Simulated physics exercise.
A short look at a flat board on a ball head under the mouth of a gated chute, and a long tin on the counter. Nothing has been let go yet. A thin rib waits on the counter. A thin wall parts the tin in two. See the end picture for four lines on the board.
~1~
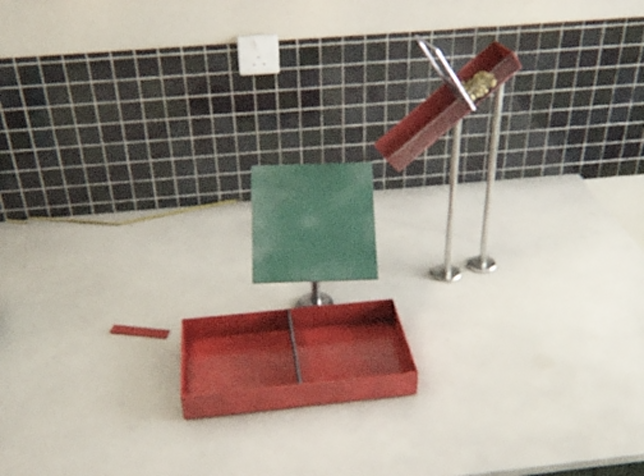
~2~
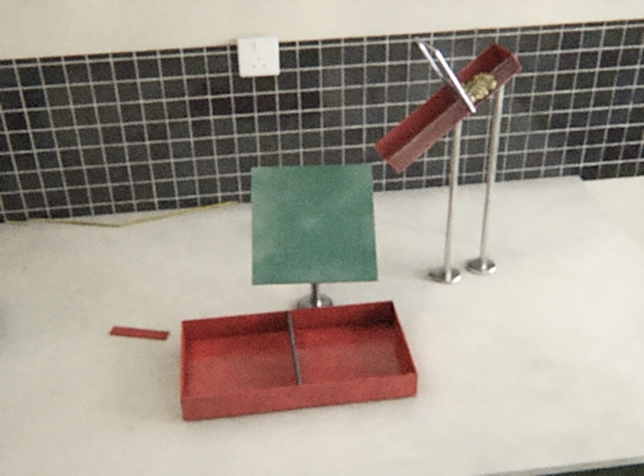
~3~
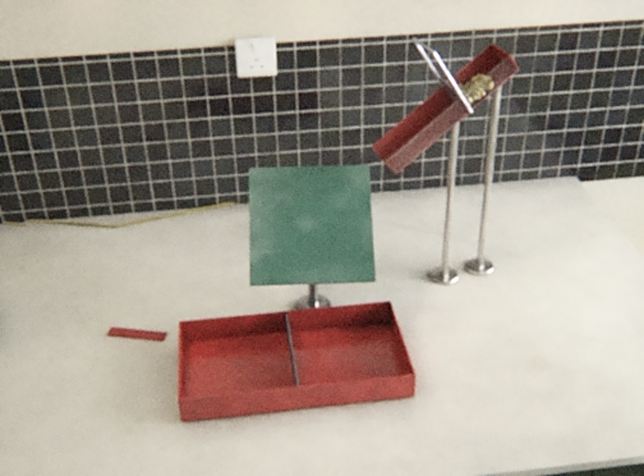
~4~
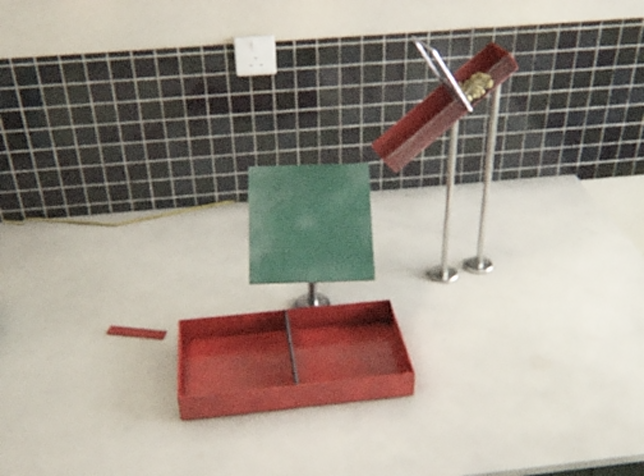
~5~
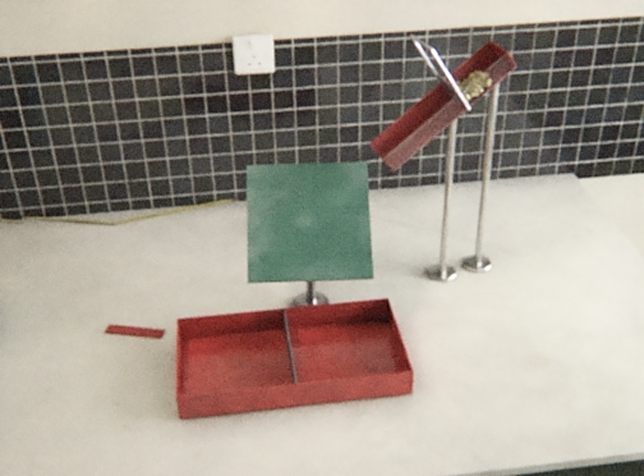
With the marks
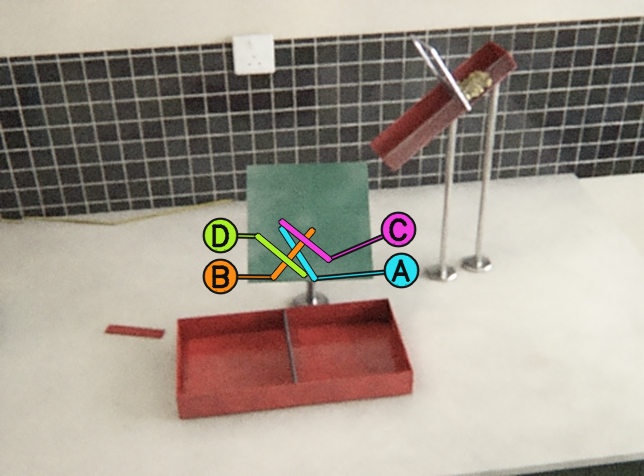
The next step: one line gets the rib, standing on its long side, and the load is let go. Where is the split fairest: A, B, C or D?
Choose B.
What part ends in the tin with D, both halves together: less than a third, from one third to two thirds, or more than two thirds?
Line D gives more than two thirds.
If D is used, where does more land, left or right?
The right half.
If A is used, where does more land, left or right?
More lands on the right.
On the marked copy, line A from (281, 228) to (314, 278); line B from (312, 230) to (273, 277); line C from (282, 221) to (328, 259); line D from (257, 236) to (304, 274).
Choosing A, of what is caught, none in the left half, all in the right.
Choosing B, of what is caught, about a third in the left half, about two thirds in the right.
Choosing C, of what is caught, a stray few in the left half, nearly all in the right.
Choosing D, of what is caught, a small part in the left half, nearly all in the right.
